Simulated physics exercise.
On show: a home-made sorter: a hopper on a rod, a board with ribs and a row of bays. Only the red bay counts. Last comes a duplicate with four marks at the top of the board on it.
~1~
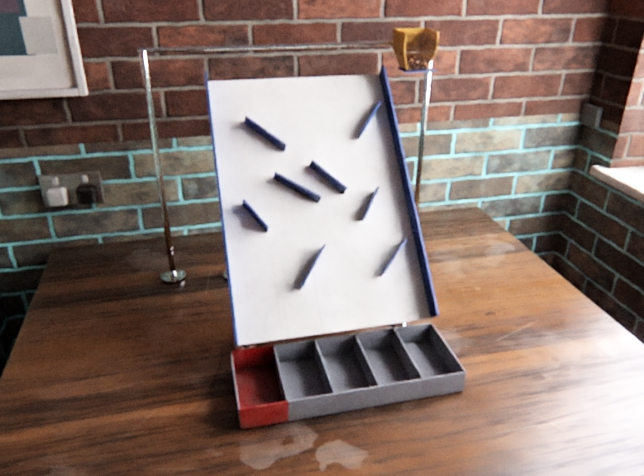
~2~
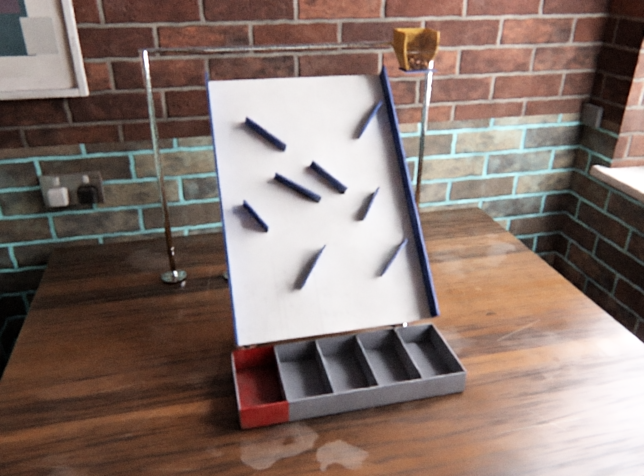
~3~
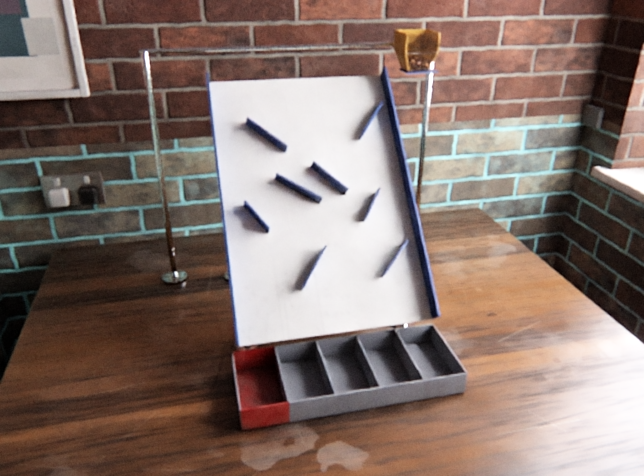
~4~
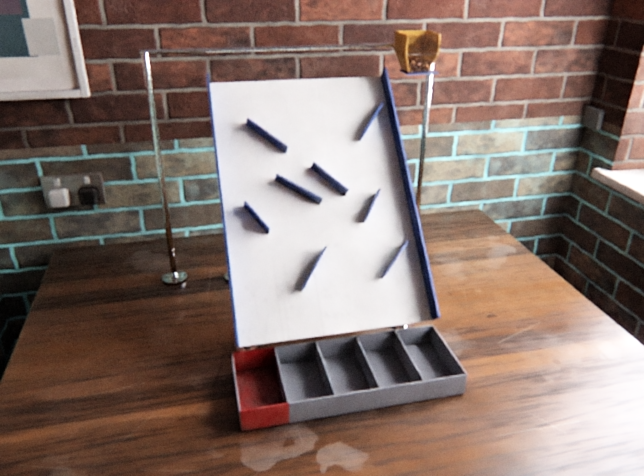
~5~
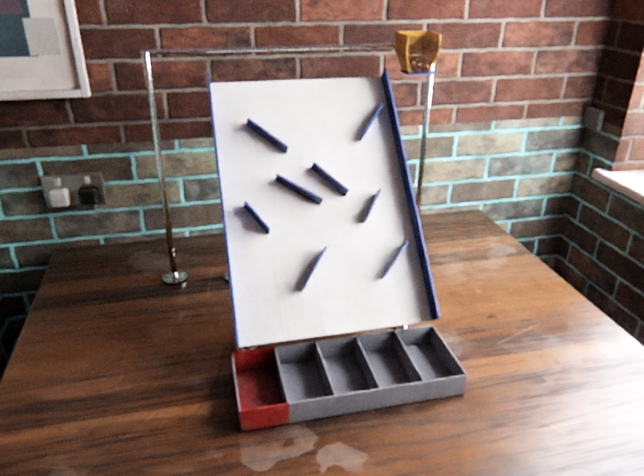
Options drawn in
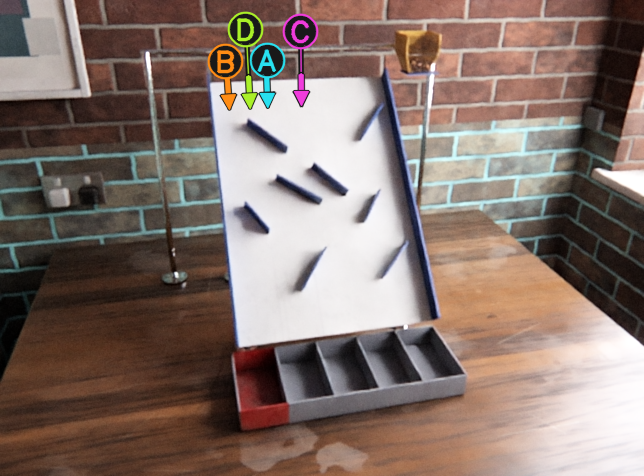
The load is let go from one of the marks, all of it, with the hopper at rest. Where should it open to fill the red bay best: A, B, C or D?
The answer is mark B.
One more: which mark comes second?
D it is.
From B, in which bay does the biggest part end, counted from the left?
The first from the left.
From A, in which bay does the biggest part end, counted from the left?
It is the fourth one.
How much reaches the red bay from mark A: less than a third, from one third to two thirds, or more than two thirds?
It is less than a third.
On the marked copy, mark A meets the board at (267, 102); mark B meets the board at (229, 104); mark C meets the board at (301, 100); mark D meets the board at (249, 103).
With A, a stray few in the red bay, nearly all in other bays, a small part outside the box.
With B, about half in the red bay, about a quarter in other bays, about a quarter outside the box.
With C, a stray few in the red bay, most in other bays, a small part outside the box.
With D, about a quarter in the red bay, about half in other bays, about a quarter outside the box.
